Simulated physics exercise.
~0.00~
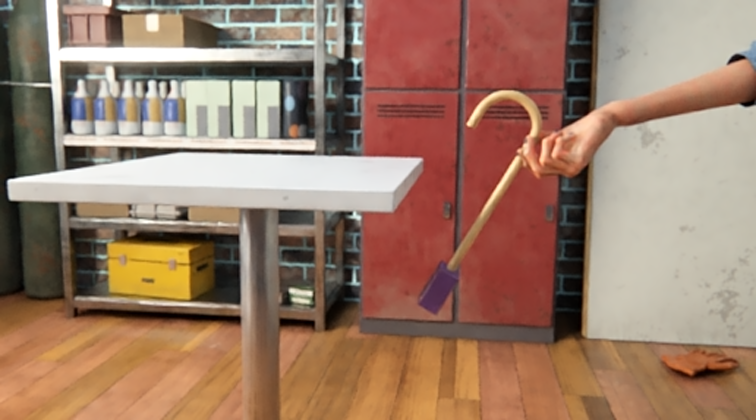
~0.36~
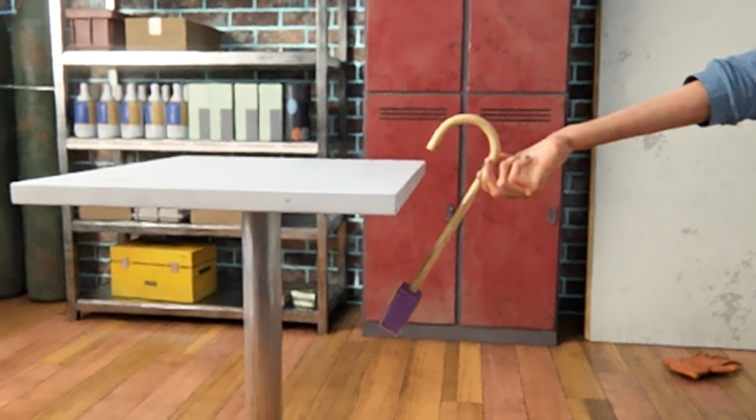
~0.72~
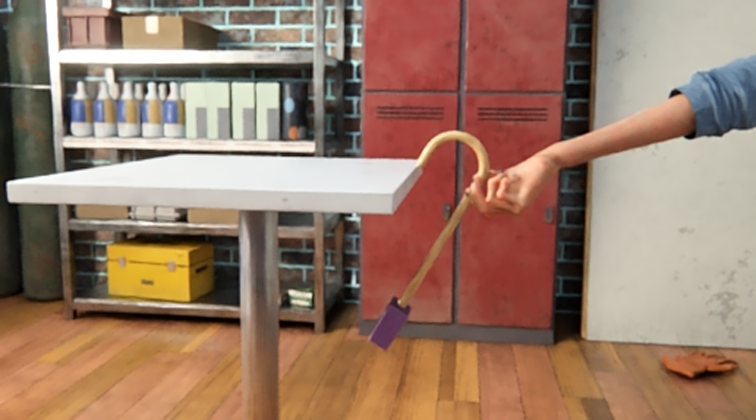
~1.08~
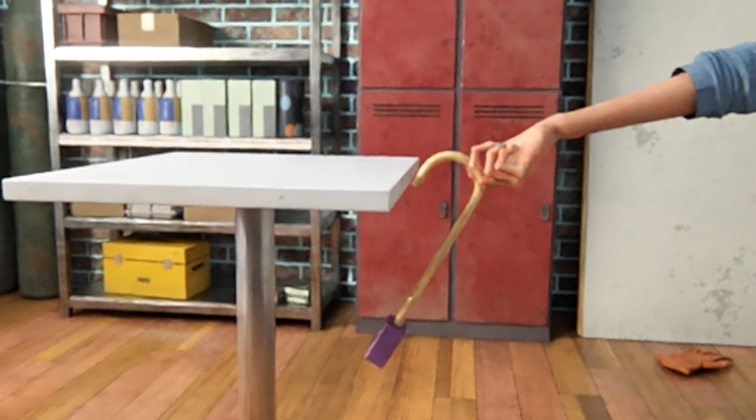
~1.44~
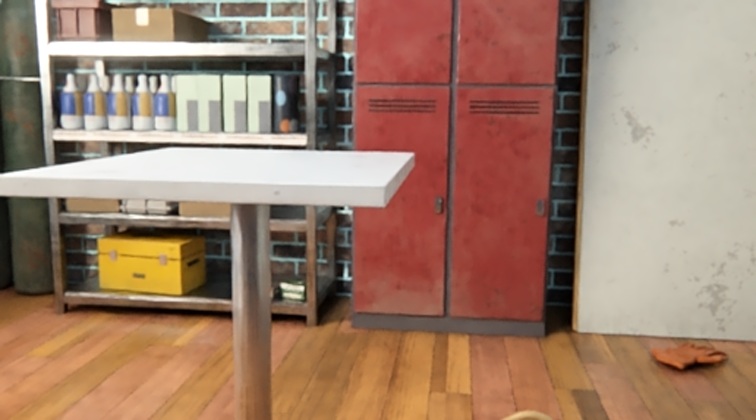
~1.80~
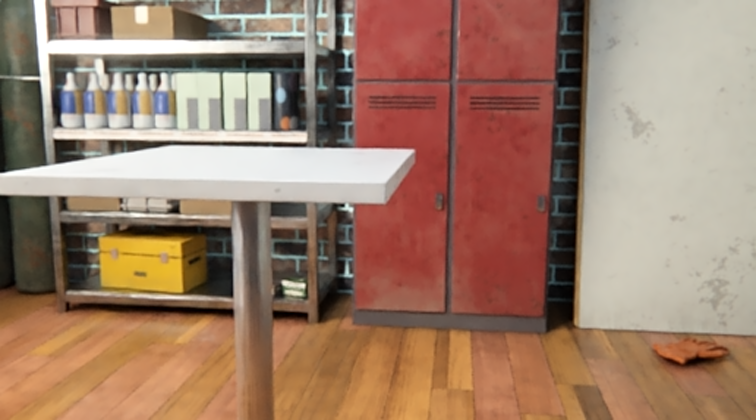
Cane-handled purple brush being hooked by a hand over a white table's end, then slipping off and dropping out of view.
